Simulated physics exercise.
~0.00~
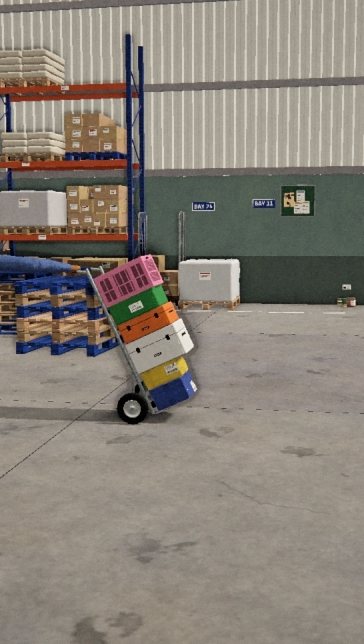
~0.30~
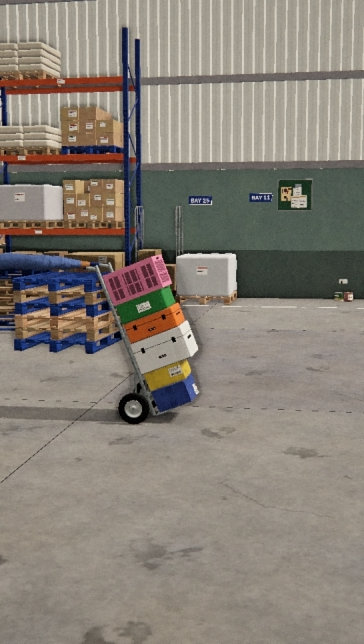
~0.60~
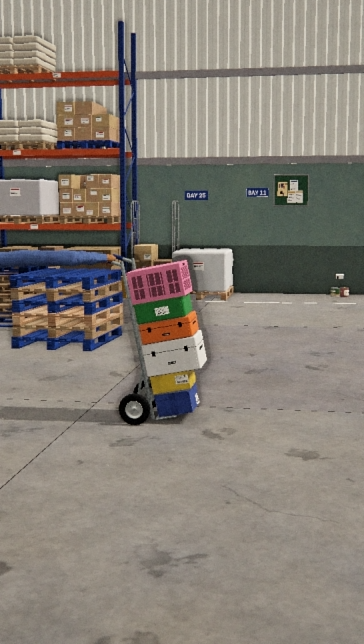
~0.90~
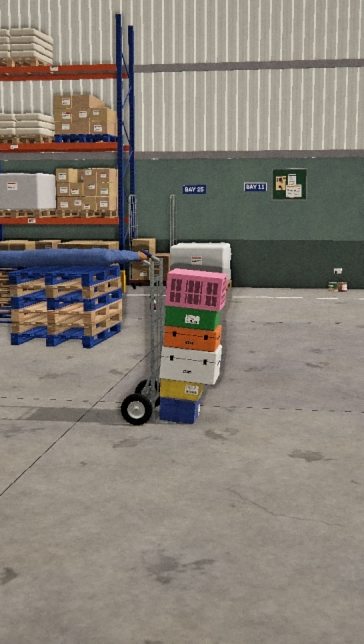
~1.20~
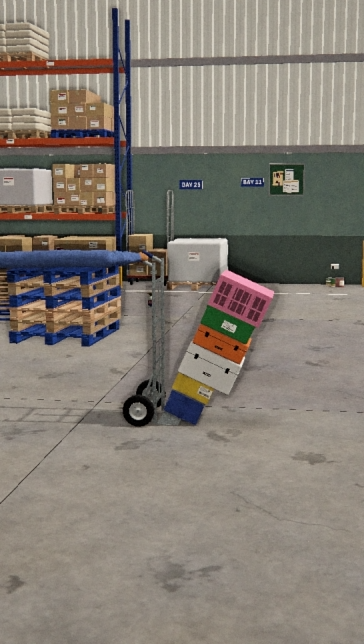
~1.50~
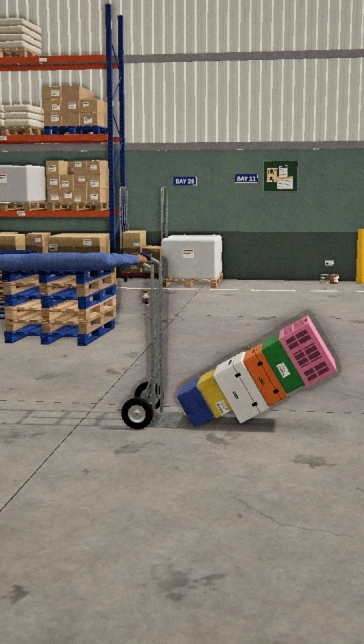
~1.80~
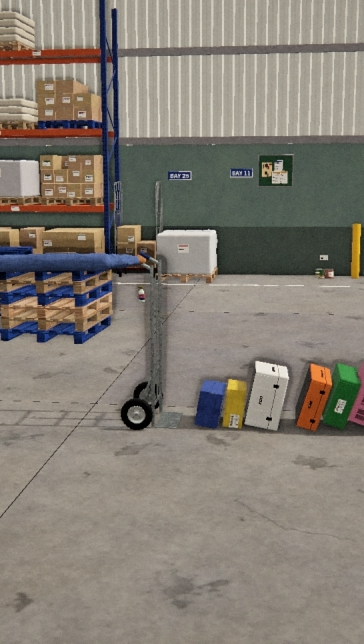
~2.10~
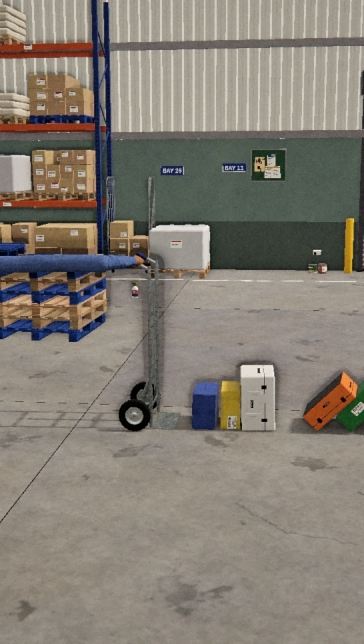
A sack truck leans back to the left on a warehouse floor, seen from the side by a slightly drifting camera, with racking and blue pallets behind it at left and a green wall beyond. It carries a stack with a blue parcel at the bottom, then a yellow parcel, white toolbox, orange toolbox, green tote and pink crate. The truck swings upright and stops, but the stack keeps tipping rightward off it. The load topples and spreads along the floor. Finally the blue, yellow and white boxes stand beside the empty truck, while the orange and green ones lean farther right, the pink crate out of view.
